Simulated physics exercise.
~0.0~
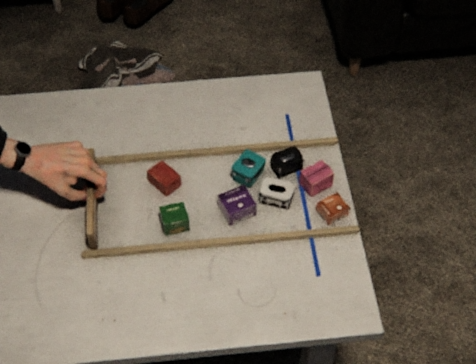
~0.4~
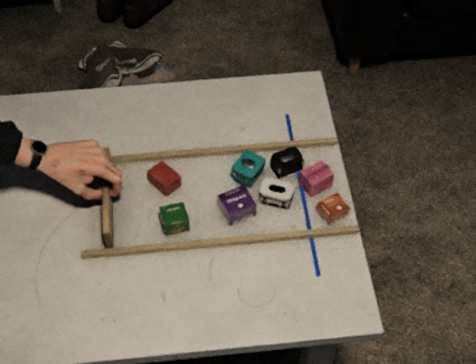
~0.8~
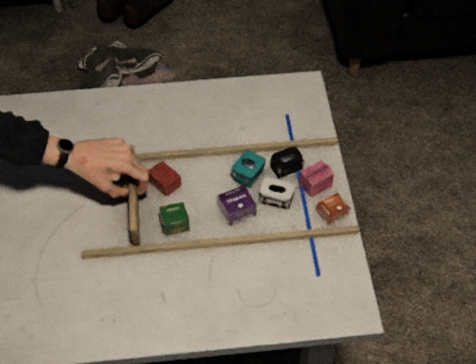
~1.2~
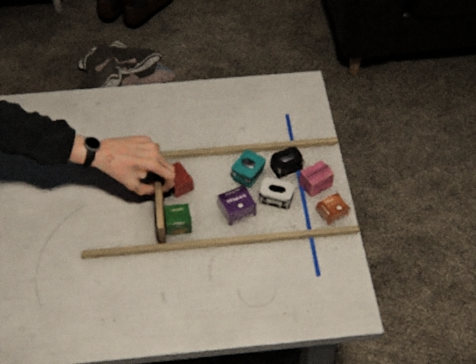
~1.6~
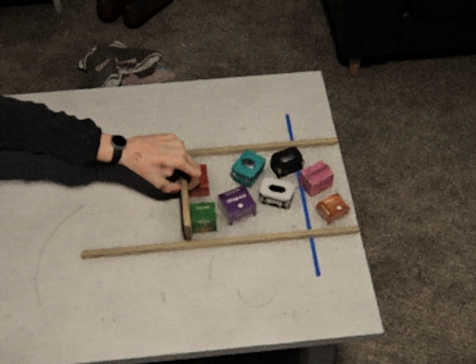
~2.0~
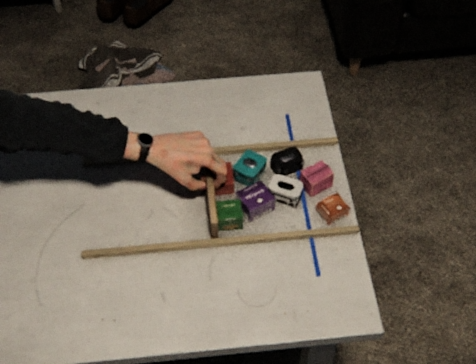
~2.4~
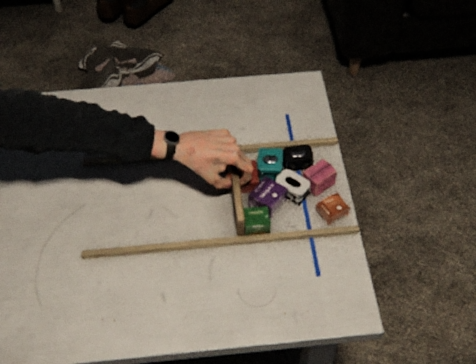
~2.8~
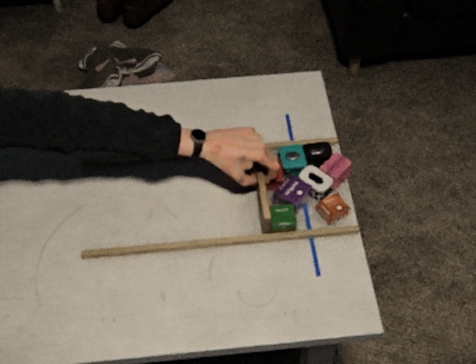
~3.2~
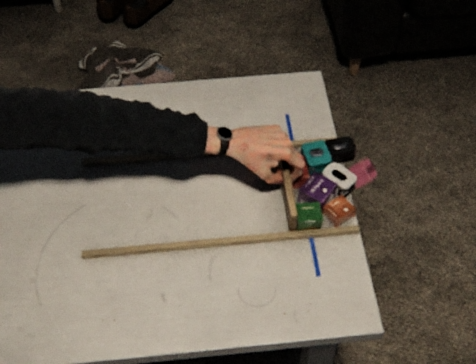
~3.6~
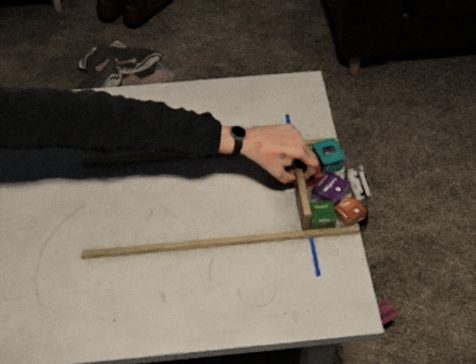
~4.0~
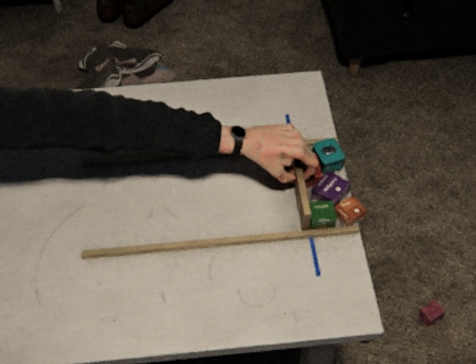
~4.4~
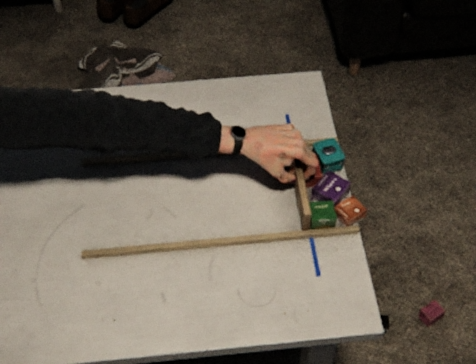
On a pale tabletop above a grey carpet, seen from above at an angle, two wooden rails flank eight small boxes, with a blue tape line near the right end. Red and green sit nearest a wooden board, with teal, purple, white, black, pink and orange farther right. A hand wearing a dark watch slides the board right, gathering red and green, then pushing them into the others. The crowded group crosses the tape toward the edge. Black, pink and white go over, and the board stops just before the tape, leaving teal, red, purple, green and orange on the table.
